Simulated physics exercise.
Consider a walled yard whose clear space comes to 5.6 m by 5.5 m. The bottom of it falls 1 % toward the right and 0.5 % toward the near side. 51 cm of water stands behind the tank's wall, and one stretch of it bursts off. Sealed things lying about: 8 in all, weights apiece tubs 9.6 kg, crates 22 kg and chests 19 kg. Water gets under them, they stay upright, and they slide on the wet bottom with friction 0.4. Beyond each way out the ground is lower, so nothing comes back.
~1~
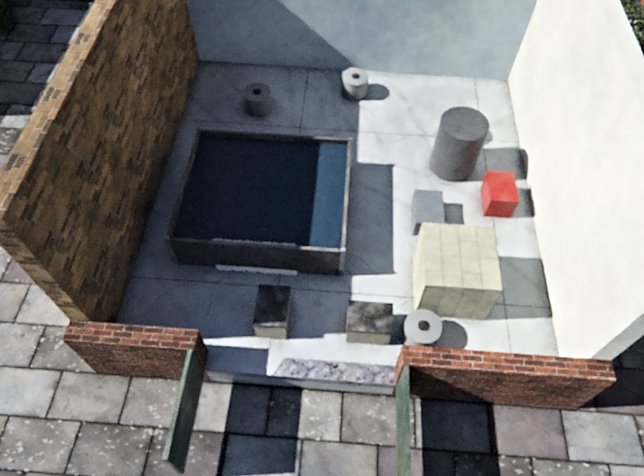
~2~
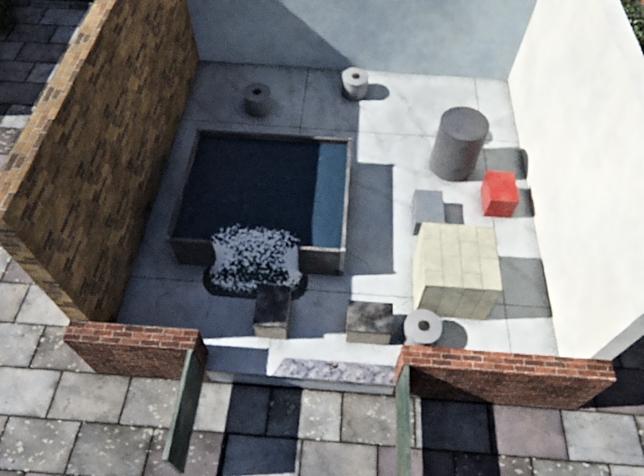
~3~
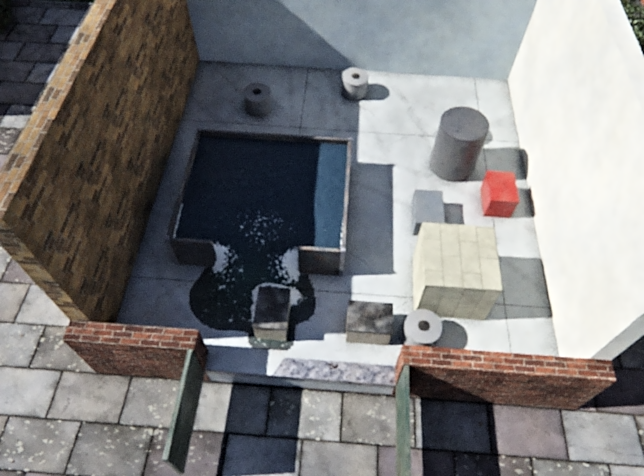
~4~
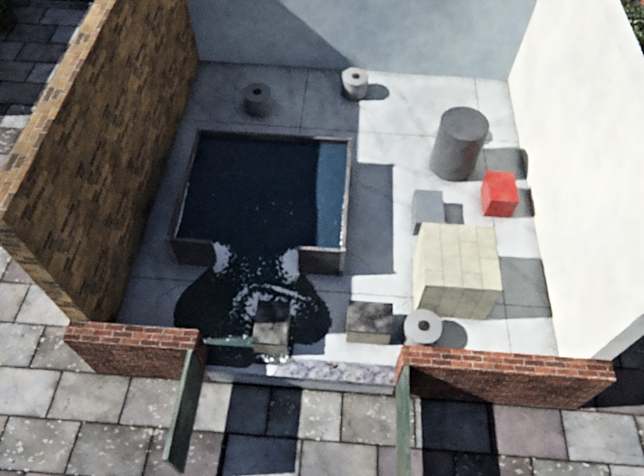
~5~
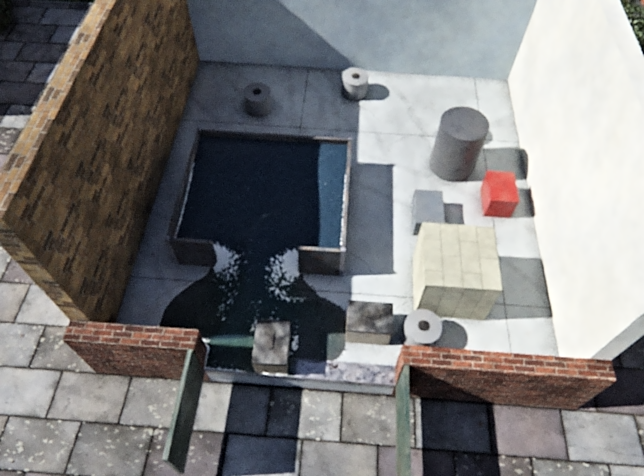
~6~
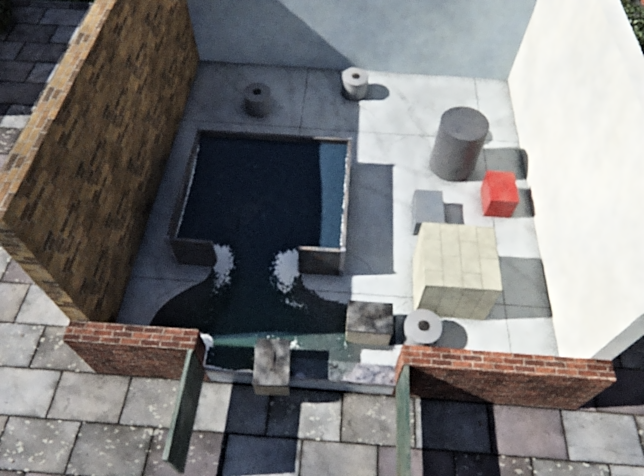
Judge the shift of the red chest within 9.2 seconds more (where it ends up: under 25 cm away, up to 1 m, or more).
Distance: Minimal.
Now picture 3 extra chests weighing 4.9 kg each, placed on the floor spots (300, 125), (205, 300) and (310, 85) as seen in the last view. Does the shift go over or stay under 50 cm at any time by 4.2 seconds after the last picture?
One by one: Below the mark, beyond the mark, below the mark.
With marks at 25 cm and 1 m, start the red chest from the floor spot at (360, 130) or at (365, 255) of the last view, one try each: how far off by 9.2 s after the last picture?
I'd expect that it remains where it was first and remains where it was second.
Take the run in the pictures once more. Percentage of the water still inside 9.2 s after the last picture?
Still held: Near 34 %.
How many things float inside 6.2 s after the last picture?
At that moment 0.
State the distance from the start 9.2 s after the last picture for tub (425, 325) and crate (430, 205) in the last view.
Respectively: 0 cm / 0 cm.
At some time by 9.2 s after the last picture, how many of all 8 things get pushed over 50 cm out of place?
Answer: 1.
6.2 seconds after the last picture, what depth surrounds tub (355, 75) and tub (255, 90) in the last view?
2 and 2 cm.
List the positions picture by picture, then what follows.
In the first picture, the red chest at (503, 186) rests on the ground; 4.2 m2 under water; 0 of 8 have shifted.
In the second picture, the red chest at (503, 186), on the bottom; 4.7 m2 under water; 0 of 8 have shifted.
In the third picture, the red chest at (503, 186) rests on the ground; water covers 5.3 m2; 0 of 8 have shifted.
In the fourth picture, the red chest at (503, 186) rests on the ground; 6.0 m2 under water; 1 of 8 have shifted.
In the fifth picture, the red chest at (503, 186), on the bottom; water covers 6.5 m2; 1 of 8 have shifted.
In the sixth picture, the red chest at (503, 186), on the bottom; water covers 6.9 m2; 1 of 8 have shifted.
Then, 1.2 s after the last picture the red chest is near (503, 186), 0.0 m from its start, aground; 1 of 8 are out; 0 afloat.
Then, 3.8 s after the last picture the red chest is near (503, 186), 0.0 m from its start, aground; 1 of 8 are out; 0 afloat.
Then, 6.2 s after the last picture the red chest is near (503, 186), 0.0 m from its start, aground; 1 of 8 are out; 0 afloat.
Then, 9.2 s after the last picture the red chest is near (503, 186), 0.0 m from its start, aground; 1 of 8 are out; 0 afloat.
